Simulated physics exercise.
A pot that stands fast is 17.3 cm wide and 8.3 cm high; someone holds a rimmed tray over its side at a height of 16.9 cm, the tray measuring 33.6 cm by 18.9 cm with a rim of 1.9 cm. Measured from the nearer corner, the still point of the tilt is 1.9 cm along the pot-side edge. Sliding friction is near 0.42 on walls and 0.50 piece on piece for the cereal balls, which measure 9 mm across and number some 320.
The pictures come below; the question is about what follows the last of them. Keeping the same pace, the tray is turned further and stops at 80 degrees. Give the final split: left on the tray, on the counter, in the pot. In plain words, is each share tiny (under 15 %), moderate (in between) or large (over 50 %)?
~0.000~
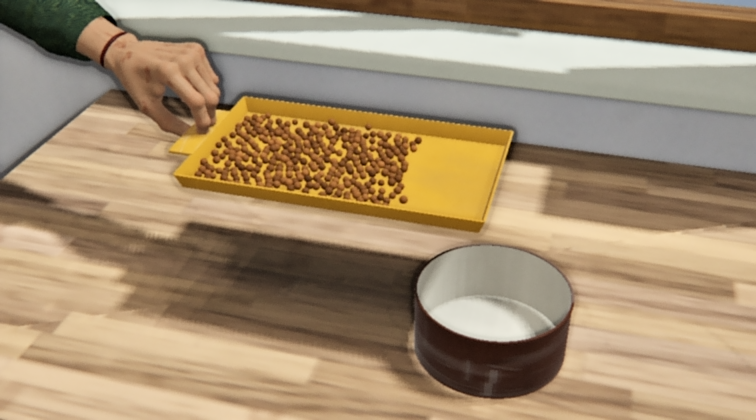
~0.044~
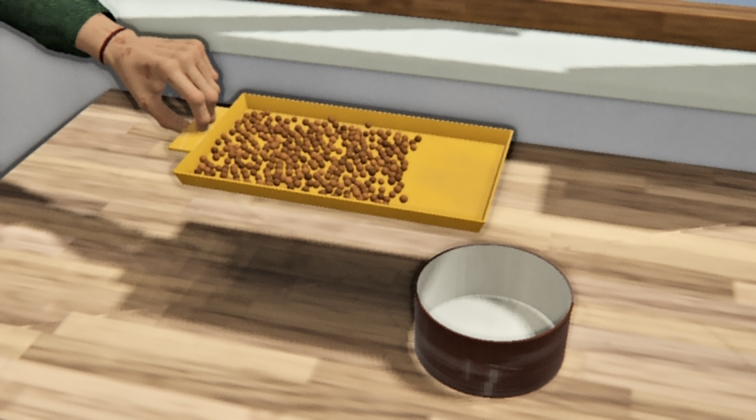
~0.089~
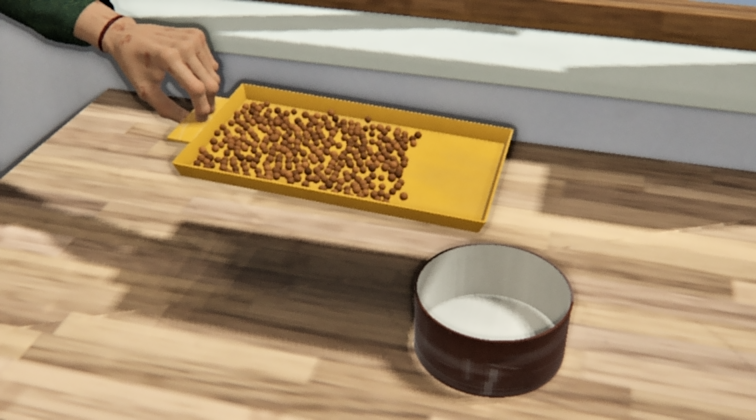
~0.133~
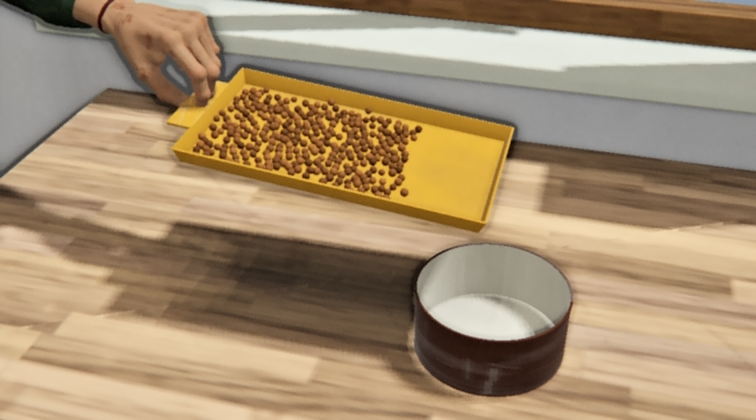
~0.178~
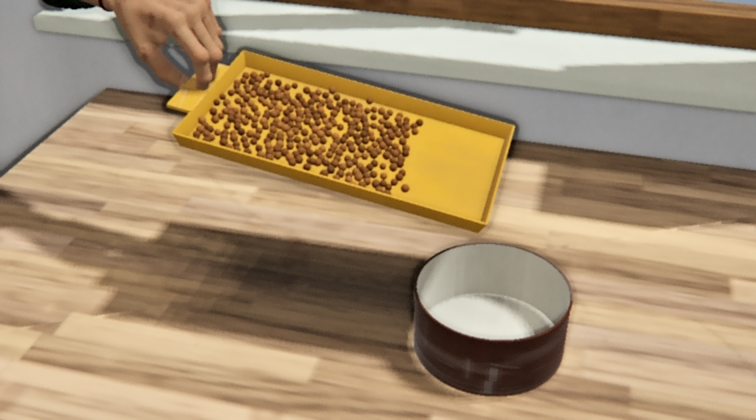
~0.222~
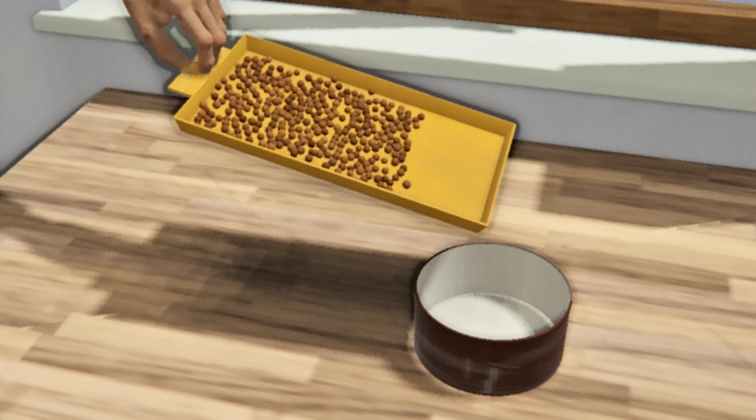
Left on the tray: Looks like a minor amount. Counter: Looks like a noticeable amount. Pot: Looks like over half the load.
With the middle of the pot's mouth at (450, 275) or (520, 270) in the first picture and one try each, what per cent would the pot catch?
I'd say some 25 per cent for the first and some 70 per cent for the second.
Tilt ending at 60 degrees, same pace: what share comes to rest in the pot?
It would be near 40 per cent.
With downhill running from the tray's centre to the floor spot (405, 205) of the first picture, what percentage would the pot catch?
Something like 80 per cent of the pieces.
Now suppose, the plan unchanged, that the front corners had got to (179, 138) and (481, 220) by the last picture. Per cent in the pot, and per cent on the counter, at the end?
That works out as pot 85 and counter 5.
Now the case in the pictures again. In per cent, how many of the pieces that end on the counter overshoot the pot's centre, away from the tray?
Estimate: Roughly 100 per cent of the pieces.
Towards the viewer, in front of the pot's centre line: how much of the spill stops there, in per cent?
40 %.
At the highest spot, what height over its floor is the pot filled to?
Around 2.5 cm above the floor.
After 0.60 s, tilt 46 degrees; the tray holds 100 %, the pot 0 %.
Then, at 0.85 s, tilt 68 degrees; the tray holds 60 %, the pot 10 %.
After 1.21 s, tilt 80 degrees; the tray holds 25 %, the pot 45 %.
By 2.4 s all is still; tray 5 %, counter 25 %, pot 70 %.
